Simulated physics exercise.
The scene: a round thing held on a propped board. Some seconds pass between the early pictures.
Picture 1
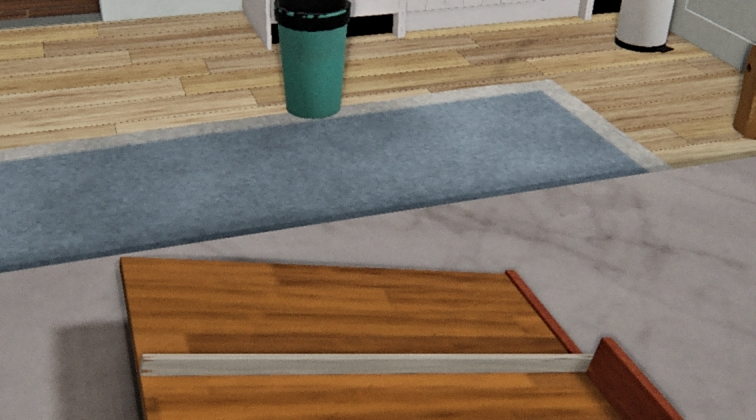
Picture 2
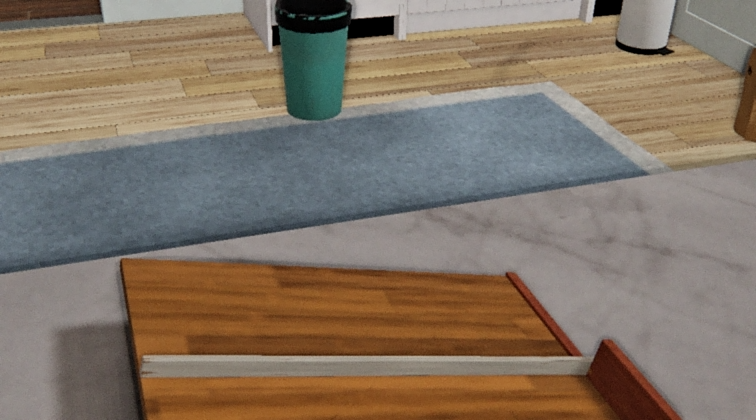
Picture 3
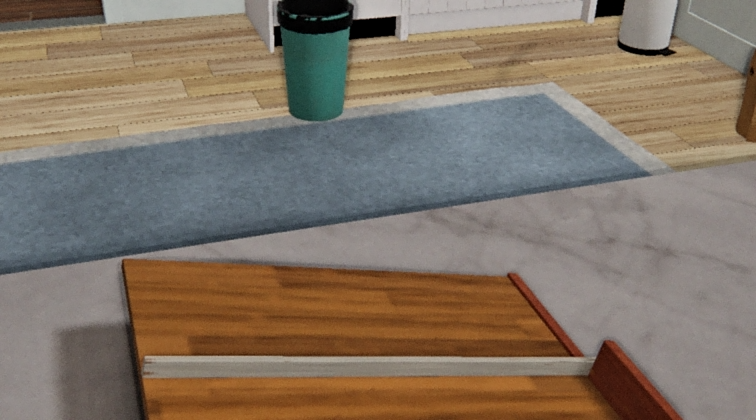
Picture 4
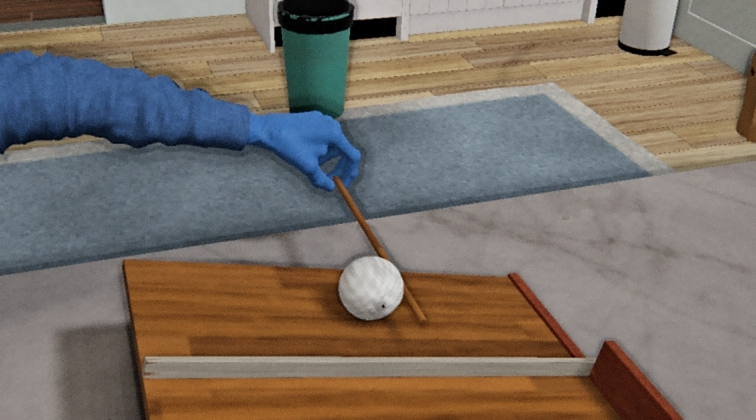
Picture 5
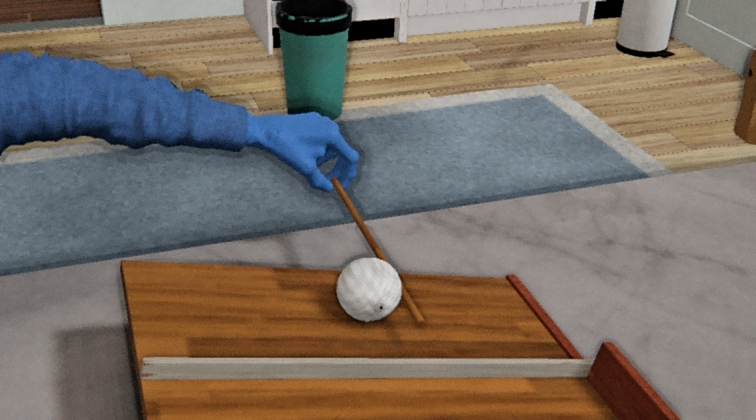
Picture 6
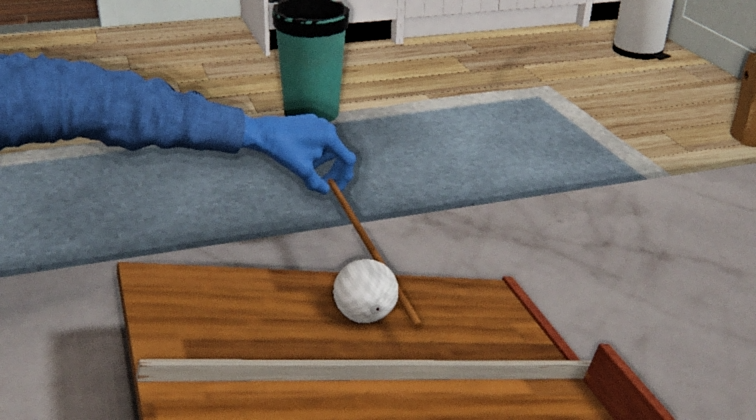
A blue hand and arm appeared from the left with a thin stick against a round white onion on a tilted wooden board, which had been empty before, and then everything stayed nearly still.
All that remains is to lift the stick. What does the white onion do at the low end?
Here the white onion goes over the end.
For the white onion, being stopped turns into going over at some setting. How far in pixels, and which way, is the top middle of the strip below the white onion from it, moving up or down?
Roughly 12 pixels up.
Then, 0.60 s past the last view, white onion rolling on the board near (556, 293).
Then, 1.12 s past the last view, white onion off the board.
Finally, the white onion rolls off the board.
